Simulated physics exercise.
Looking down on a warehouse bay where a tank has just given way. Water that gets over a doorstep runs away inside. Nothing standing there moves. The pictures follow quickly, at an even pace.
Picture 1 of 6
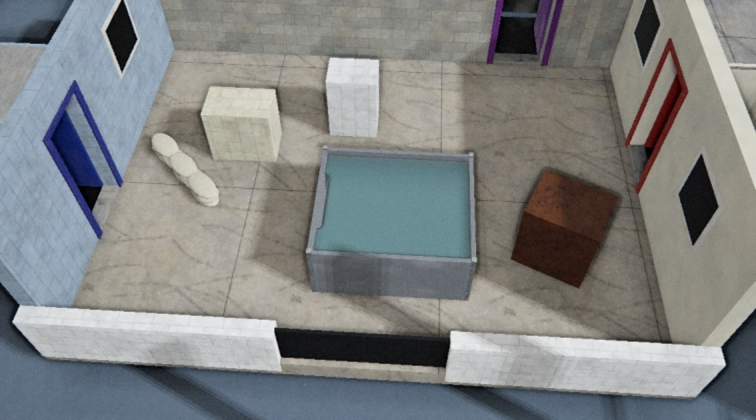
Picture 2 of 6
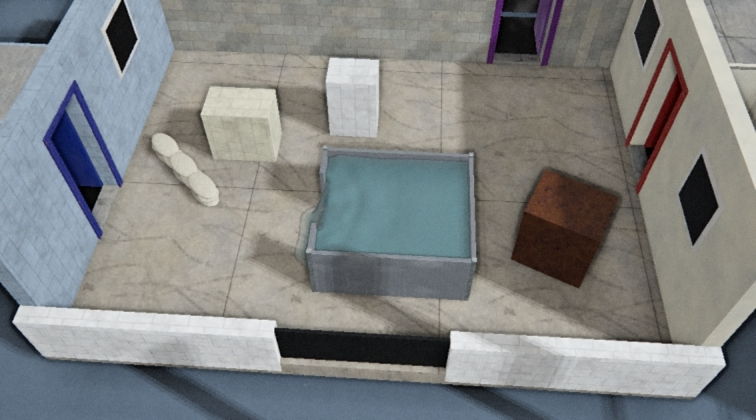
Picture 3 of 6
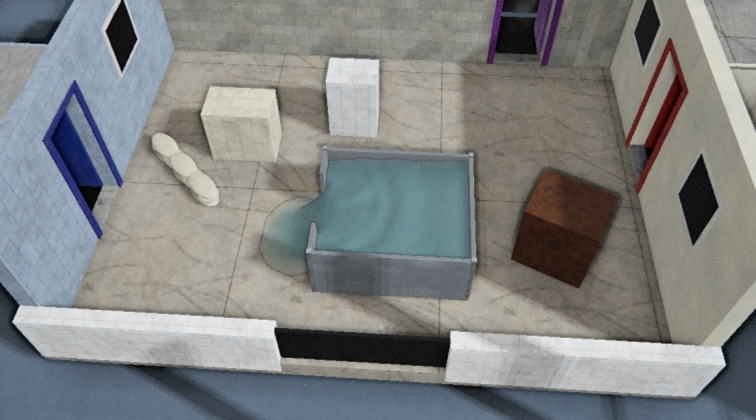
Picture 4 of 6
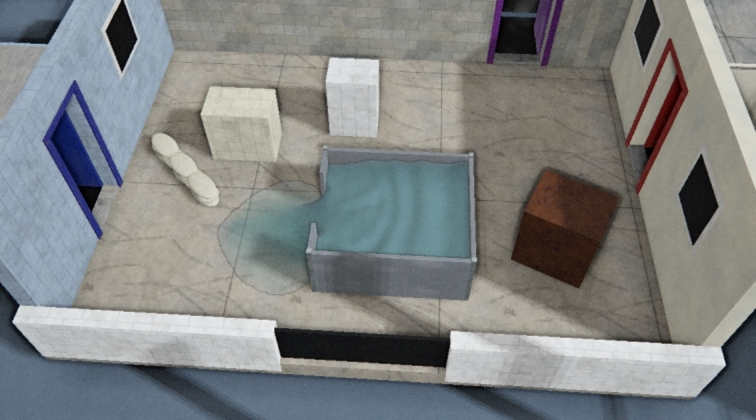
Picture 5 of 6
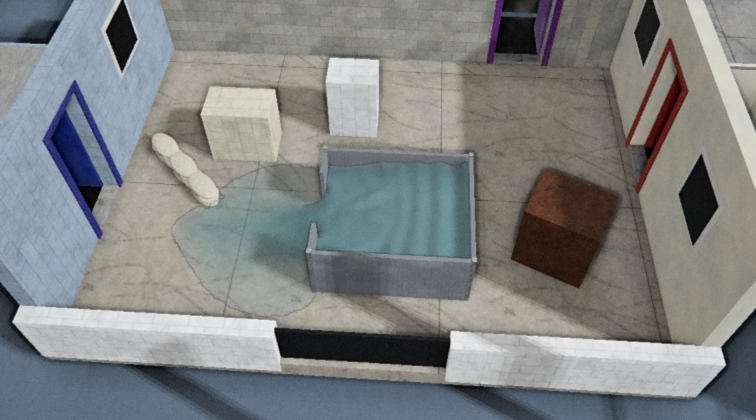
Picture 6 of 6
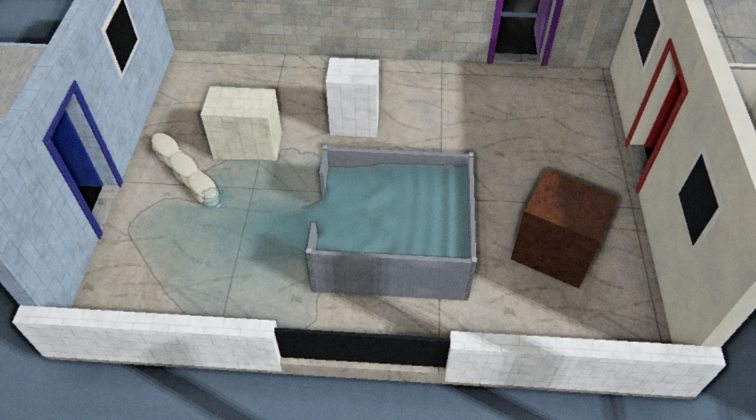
Water pours through a gap in the left side of a grey, open-topped tank in the middle of a walled bay, seen from above by a still camera. Around it stand a cream block, a white block, a pale lumpy object and a rust-brown block at right, with blue, purple and red doorways. Still at first, the teal water ripples and spreads leftward across the floor, reaching the lumpy object.
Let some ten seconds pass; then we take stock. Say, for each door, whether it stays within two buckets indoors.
Result: The purple door receives no more than two buckets; the red door receives no more than two buckets; the blue door receives more than two buckets.
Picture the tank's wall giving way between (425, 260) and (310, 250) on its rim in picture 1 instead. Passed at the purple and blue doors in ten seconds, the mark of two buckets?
Purple door: Exceeds it; blue door: Exceeds it.
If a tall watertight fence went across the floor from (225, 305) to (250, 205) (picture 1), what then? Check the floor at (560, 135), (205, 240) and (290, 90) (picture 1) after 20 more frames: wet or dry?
Reading them off in sequence: Spared, swamped, swamped.
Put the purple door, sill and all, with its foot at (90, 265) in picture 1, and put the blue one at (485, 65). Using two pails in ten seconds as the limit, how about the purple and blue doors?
One by one: The purple door passes that mark, the blue door is under.
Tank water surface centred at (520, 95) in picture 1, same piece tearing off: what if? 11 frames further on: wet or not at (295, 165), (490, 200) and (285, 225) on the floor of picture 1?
In turn: Wet, clear, under water.
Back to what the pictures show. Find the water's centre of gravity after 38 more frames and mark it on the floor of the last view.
The water centres close to (282, 204).
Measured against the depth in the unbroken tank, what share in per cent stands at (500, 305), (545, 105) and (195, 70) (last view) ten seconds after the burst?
Readings in sequence: 2, 2, 10 percent.
A moment on, water covers 25 % of the floor; the purple door not reached, the red door not reached, the blue door over two buckets in.
Next, water covers 30 % of the floor; the purple door not reached, the red door not reached, the blue door far over two buckets in.
Then, water covers 35 % of the floor; the purple door not reached, the red door not reached, the blue door far over two buckets in.
Later, water covers 65 % of the floor; the purple door wet at the sill, nothing in, the red door not reached, the blue door far over two buckets in.
In the end, water covers 95 % of the floor; the purple door wet at the sill, nothing in, the red door wet at the sill, nothing in, the blue door far over two buckets in.
